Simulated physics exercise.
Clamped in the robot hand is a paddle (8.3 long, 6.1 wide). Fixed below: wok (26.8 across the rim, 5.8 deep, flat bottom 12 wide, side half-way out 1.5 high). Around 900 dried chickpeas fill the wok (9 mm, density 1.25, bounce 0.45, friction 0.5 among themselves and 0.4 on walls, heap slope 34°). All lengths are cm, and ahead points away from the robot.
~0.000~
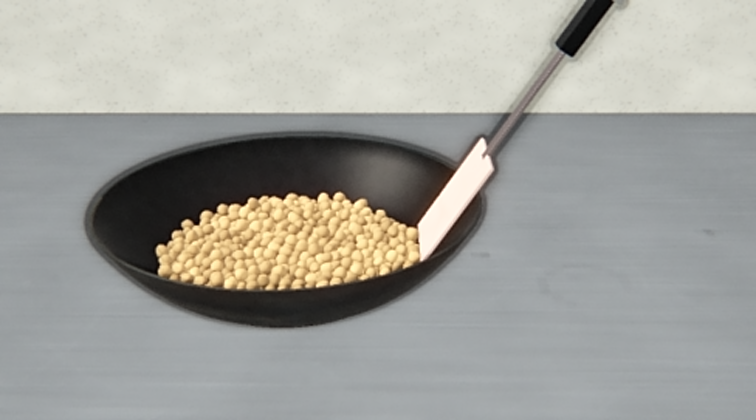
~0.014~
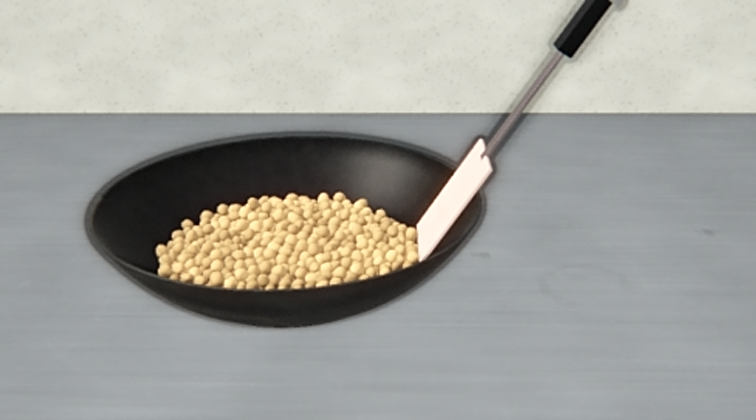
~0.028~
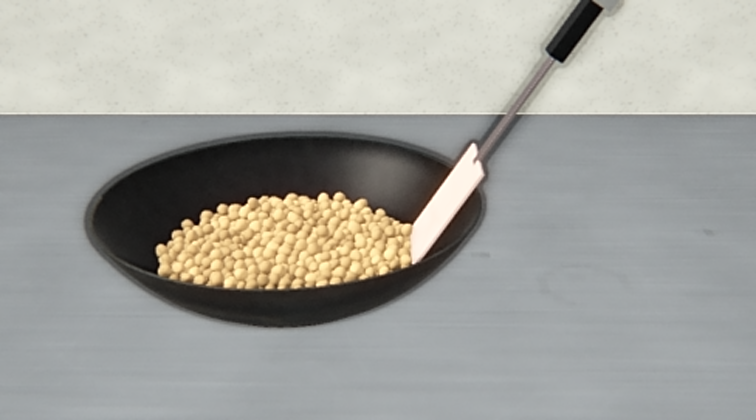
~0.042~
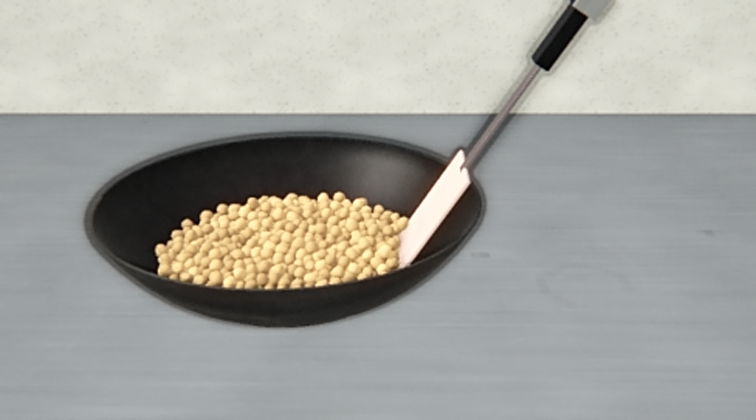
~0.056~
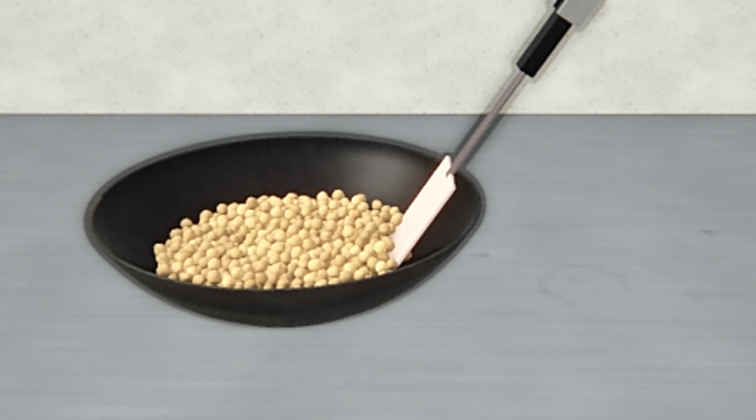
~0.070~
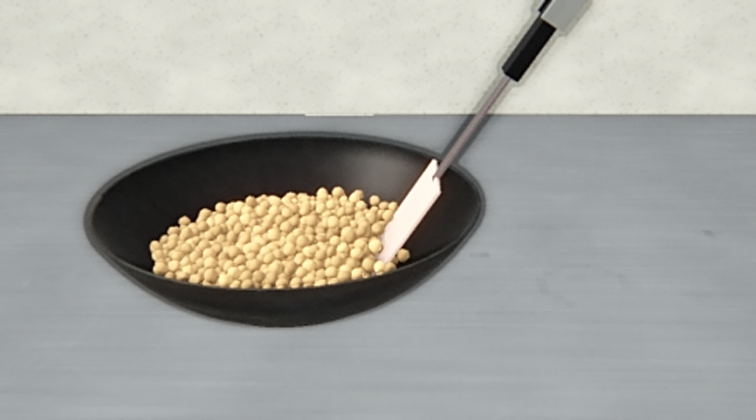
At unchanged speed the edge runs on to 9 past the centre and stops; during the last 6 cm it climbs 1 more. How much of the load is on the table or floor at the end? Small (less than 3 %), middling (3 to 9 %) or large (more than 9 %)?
On the table or floor the share is large, more than 9 %.
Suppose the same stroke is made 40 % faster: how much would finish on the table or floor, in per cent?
It would be near 20 per cent.
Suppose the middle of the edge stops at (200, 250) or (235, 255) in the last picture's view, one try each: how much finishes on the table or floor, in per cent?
Some 0 and 0 per cent.
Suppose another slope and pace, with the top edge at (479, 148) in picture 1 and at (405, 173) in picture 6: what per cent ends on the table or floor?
About 20 per cent.
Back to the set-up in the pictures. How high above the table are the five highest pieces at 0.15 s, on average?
Some 4 cm.
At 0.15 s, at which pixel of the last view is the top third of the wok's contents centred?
Around (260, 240).
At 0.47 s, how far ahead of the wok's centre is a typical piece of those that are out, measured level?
About 18 cm.
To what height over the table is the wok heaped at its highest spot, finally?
Roughly 6.0 cm.
By 0.15 s, sloping 57°, highest piece 5 above the table; 900 in the wok.
By 0.23 s, sloping 57°, highest piece 6 above the table; 900 in the wok.
By 0.47 s, sloping 57°, highest piece 7 above the table; 789 in the wok, 93 on the table or floor, 18 on the blade or in flight.
By 1.52 s, sloping 57°, highest piece 6 above the table; 789 in the wok, 111 on the table or floor.
Final count, 789 in the wok, 111 on the table or floor. That is 12 % on the table or floor.
